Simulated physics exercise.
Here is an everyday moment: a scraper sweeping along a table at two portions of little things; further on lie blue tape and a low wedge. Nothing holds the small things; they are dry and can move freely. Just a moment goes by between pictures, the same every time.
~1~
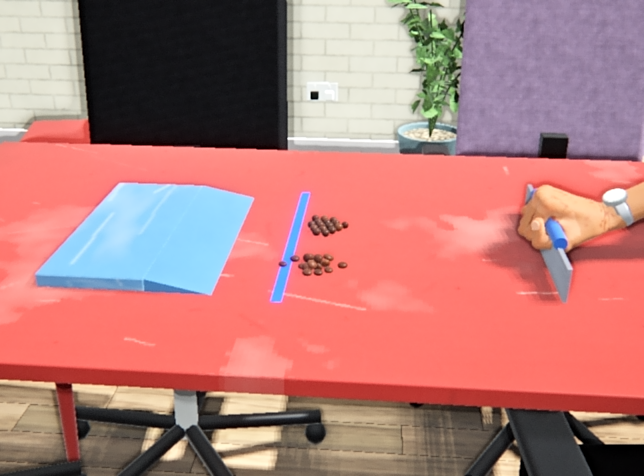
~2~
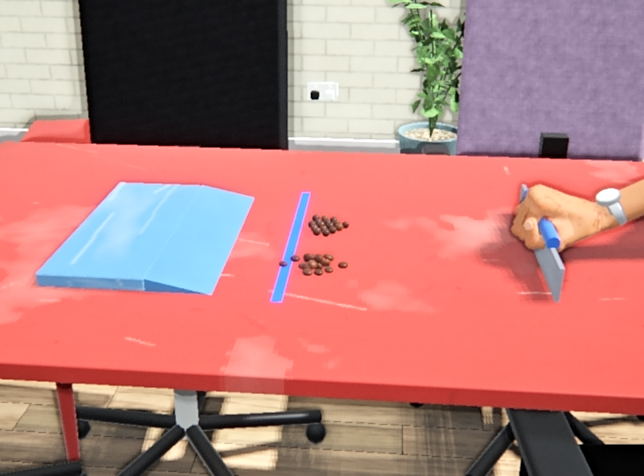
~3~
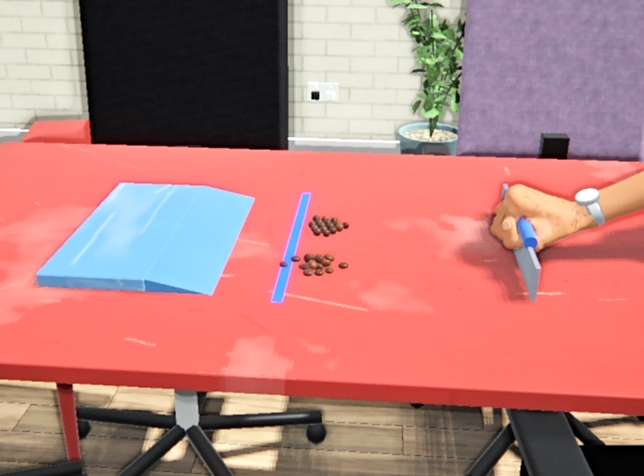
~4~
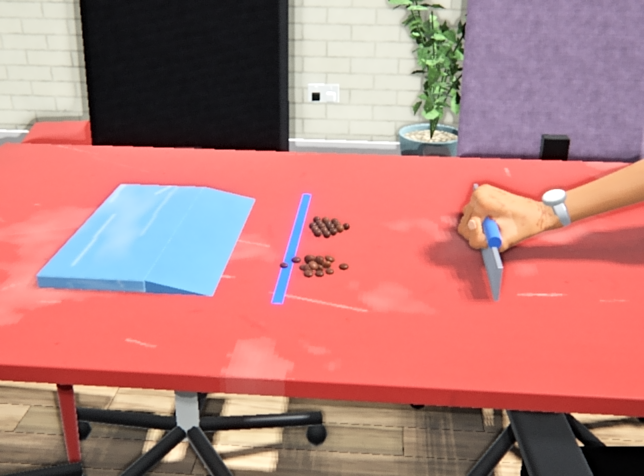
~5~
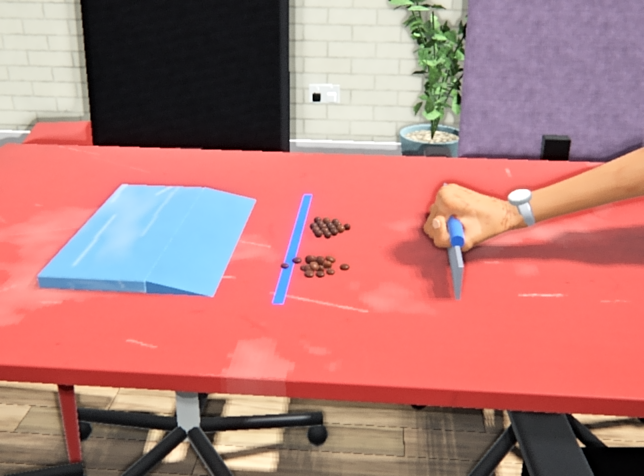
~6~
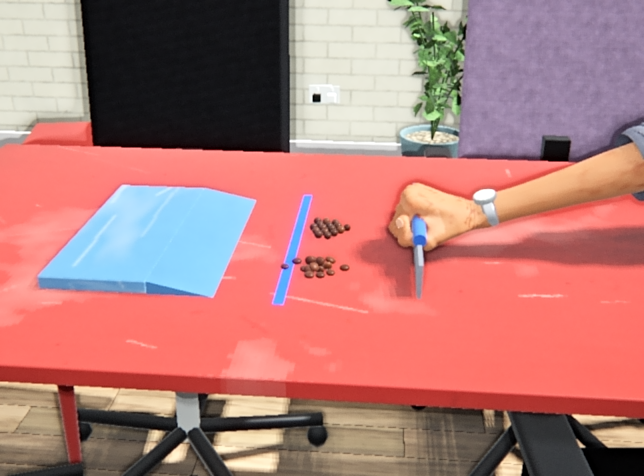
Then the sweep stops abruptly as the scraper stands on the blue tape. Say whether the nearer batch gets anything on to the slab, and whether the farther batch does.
The nearer batch gets nothing on to it; the farther batch gets pieces on to it.
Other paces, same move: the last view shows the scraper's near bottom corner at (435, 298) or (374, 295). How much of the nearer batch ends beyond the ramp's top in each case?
About 0 percent in the first try, about 10 percent in the second.
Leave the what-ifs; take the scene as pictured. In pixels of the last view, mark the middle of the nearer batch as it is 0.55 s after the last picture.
Centre: About (228, 260).
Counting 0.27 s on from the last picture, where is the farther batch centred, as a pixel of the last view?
About (250, 221).
Then, 0.13 s after the last picture, scraper still moving, near (341, 216); nearer batch all short of the ramp; farther batch all short of the ramp.
Then, 0.27 s after the last picture, scraper stopped at the blue tape; nearer batch all short of the ramp; farther batch about a third on the ramp, about two thirds short of the ramp.
Then, 0.55 s after the last picture, scraper stopped at the blue tape; nearer batch about a third on the ramp, about two thirds short of the ramp; farther batch nearly all past the top, a small part on the ramp.
By the end, scraper stopped at the blue tape; nearer batch none past the top, about a third on the ramp, about two thirds short of the ramp; farther batch all past the top.
